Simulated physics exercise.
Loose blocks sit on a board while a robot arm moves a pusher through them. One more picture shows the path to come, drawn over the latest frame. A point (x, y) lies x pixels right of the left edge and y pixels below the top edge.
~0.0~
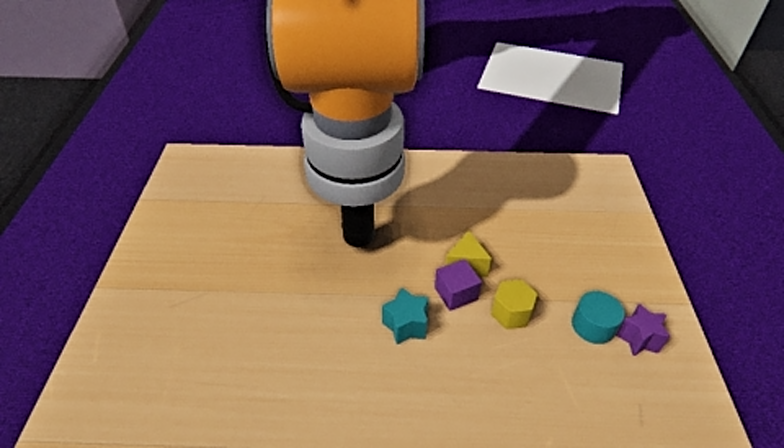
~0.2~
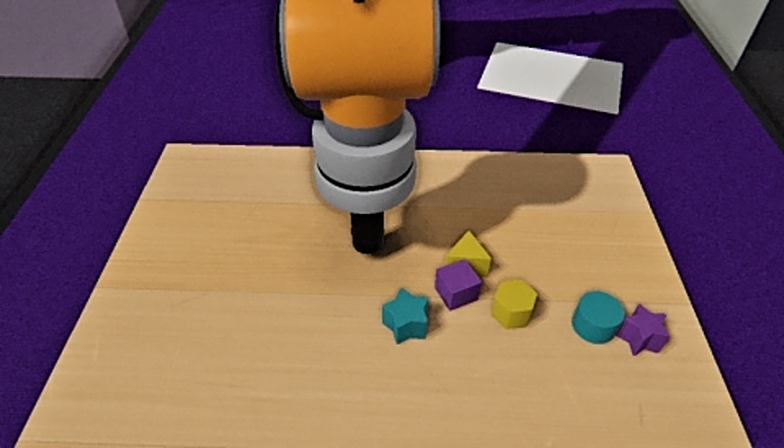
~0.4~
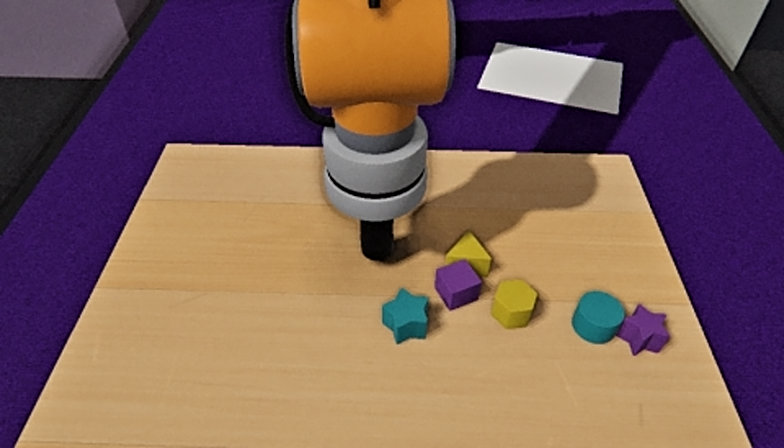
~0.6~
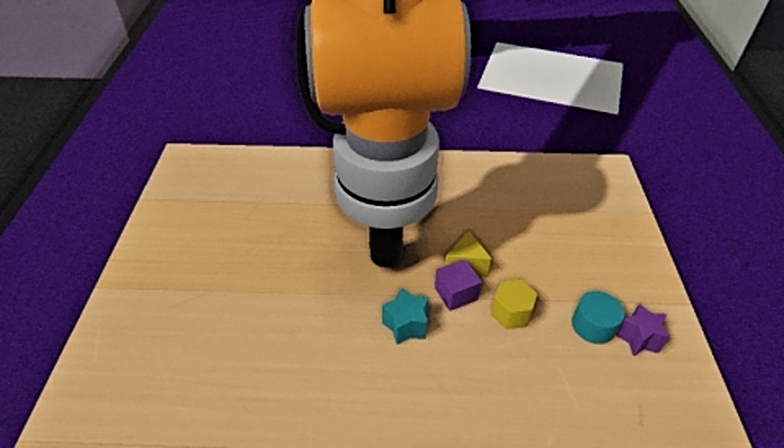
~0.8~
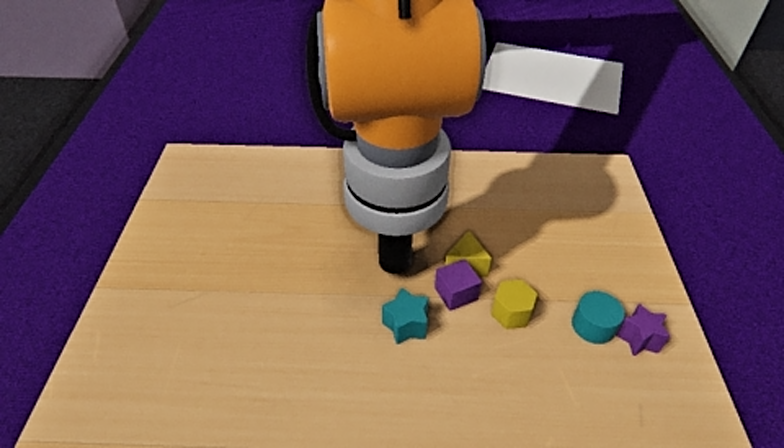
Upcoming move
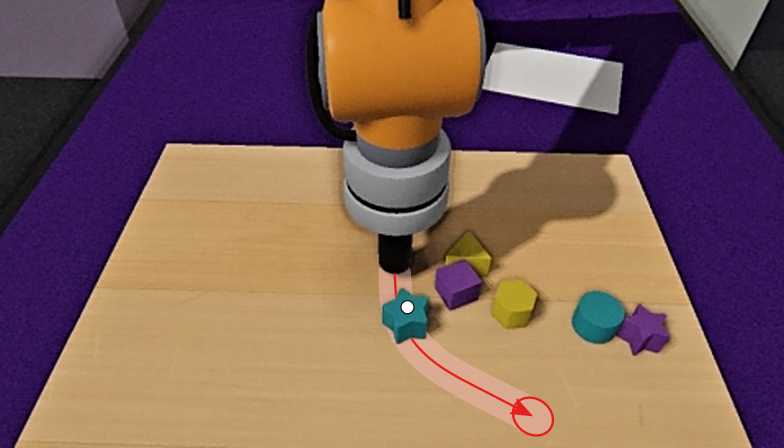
On a light wooden board, an orange and gray robot arm moved its black pusher slowly down and to the right, nearing a turquoise star and a purple block, while all the blocks stayed still.
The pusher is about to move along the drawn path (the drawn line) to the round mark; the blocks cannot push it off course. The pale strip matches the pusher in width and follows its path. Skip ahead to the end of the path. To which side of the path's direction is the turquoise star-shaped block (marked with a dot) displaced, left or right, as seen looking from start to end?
With start-to-end as forward, it shifts right.
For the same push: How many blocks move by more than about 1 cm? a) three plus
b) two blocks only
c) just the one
The one that fits is c, just the one.
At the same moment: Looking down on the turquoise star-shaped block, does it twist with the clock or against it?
Seen from above, its turn is clockwise.
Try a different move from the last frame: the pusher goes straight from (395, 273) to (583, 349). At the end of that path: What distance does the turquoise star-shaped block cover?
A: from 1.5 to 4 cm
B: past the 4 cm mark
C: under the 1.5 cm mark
Option C.
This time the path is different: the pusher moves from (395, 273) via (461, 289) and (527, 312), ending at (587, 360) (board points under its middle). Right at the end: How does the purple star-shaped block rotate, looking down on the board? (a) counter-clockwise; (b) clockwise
The correct letter is b.
Drawn move, from (395, 273) by way of (406, 329) and (459, 378) to (533, 416); the dot is on the turquoise star-shaped block.
What follows on the original path. One third of the way, pusher at (406, 319); turquoise star-shaped block at (422, 349).
Two thirds of the way, pusher at (461, 368); turquoise star-shaped block at (447, 395), turned 70° clockwise.
At the end, pusher at (537, 407); turquoise star-shaped block at (450, 397), turned 85° clockwise; purple square still.
